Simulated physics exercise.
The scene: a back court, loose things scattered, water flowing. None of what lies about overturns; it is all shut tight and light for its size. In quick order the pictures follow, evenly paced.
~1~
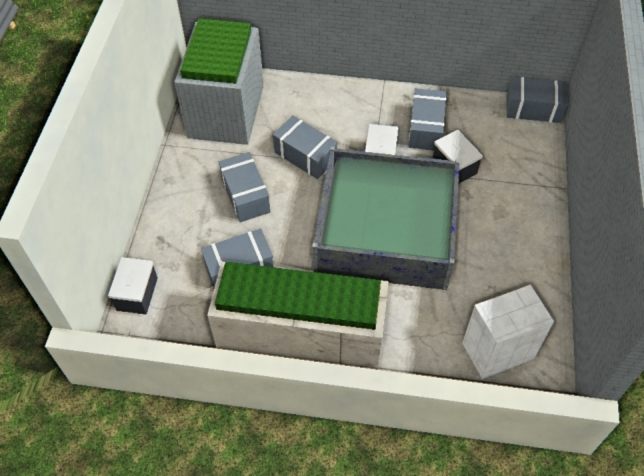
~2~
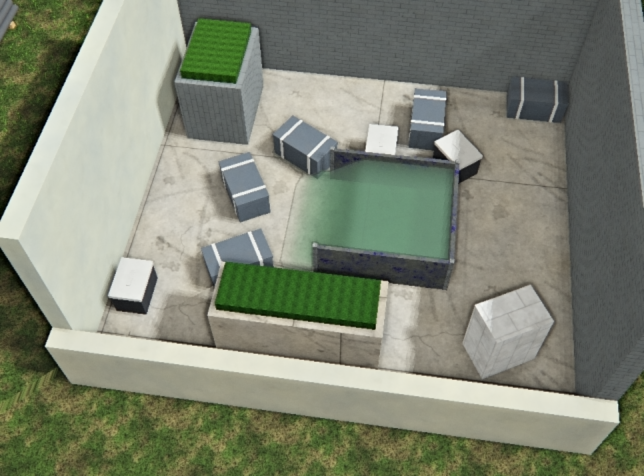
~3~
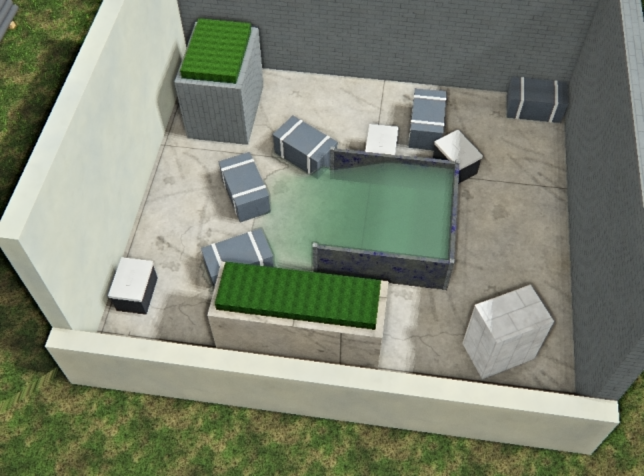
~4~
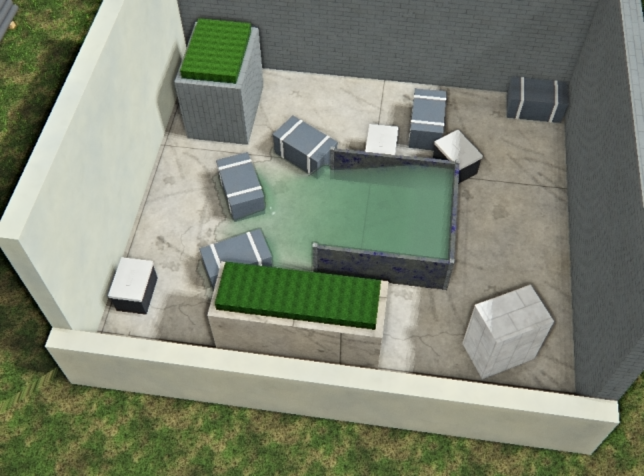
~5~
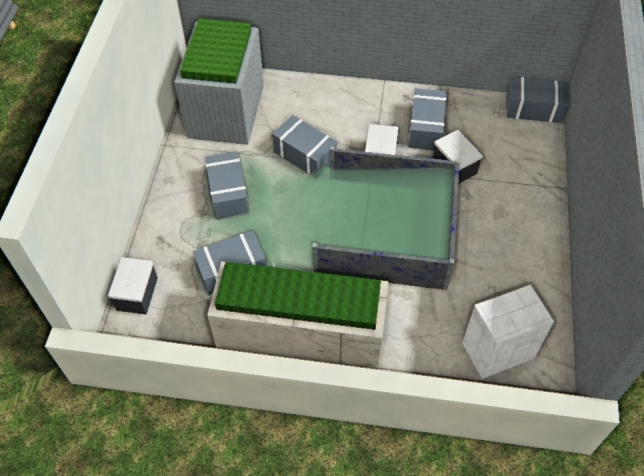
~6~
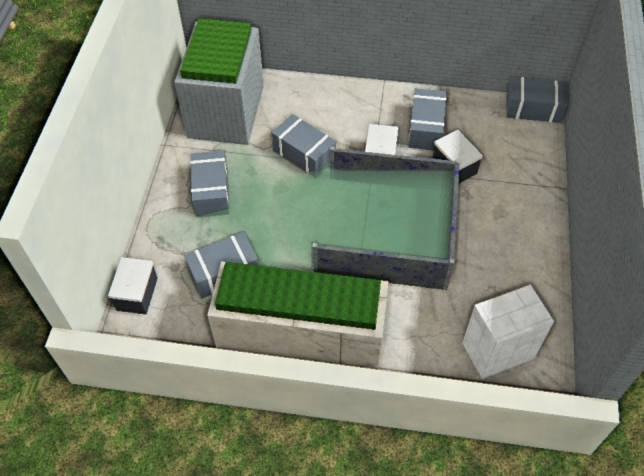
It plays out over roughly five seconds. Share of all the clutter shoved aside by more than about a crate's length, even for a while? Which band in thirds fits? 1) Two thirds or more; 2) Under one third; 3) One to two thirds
(3) One to two thirds.
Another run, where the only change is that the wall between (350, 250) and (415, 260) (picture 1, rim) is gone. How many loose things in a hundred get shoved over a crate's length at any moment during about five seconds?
I'd say around 20 per cent.
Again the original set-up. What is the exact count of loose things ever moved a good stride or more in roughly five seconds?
So, 3 of them.
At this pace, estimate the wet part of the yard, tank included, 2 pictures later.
About 30 percent.
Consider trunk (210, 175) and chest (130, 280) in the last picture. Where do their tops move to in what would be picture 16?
Estimate: First at (166, 156), second at (114, 320), approximately.
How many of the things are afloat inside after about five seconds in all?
By my reckoning the number comes out at 2.
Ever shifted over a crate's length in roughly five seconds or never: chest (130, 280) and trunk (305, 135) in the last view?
One by one, first passed the mark, second never cleared it.
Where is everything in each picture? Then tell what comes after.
A trunk at (243, 178), on the bottom; a trunk at (237, 252) rests on the ground; 0 of 8 have shifted, in the first frame.
A trunk at (243, 178), on the bottom; a trunk at (237, 252) rests on the ground; 0 of 8 have shifted, in the second frame.
A trunk at (243, 178) rests on the ground; a trunk at (237, 252) rests on the ground; 0 of 8 have shifted, in the third frame.
A trunk at (240, 178), on the bottom, close to its start; a trunk at (235, 252), on the bottom; 1 of 8 have shifted, in the fourth frame.
A trunk at (226, 176) rests on the ground, close to its start; a trunk at (229, 254), on the bottom, close to its start; 2 of 8 have shifted, in the fifth frame.
A trunk at (208, 175) rests on the ground, a stride from its start; a trunk at (221, 257) rests on the ground, close to its start; 2 of 8 have shifted, in the sixth frame.
A moment on, 1 of 8 are well off their spots; 0 afloat.
Next, 3 of 8 are well off their spots; 3 afloat.
Later, 2 of 8 are well off their spots; 3 afloat.
In the end, 2 of 8 are well off their spots, and 3 have been at some point; 2 afloat.
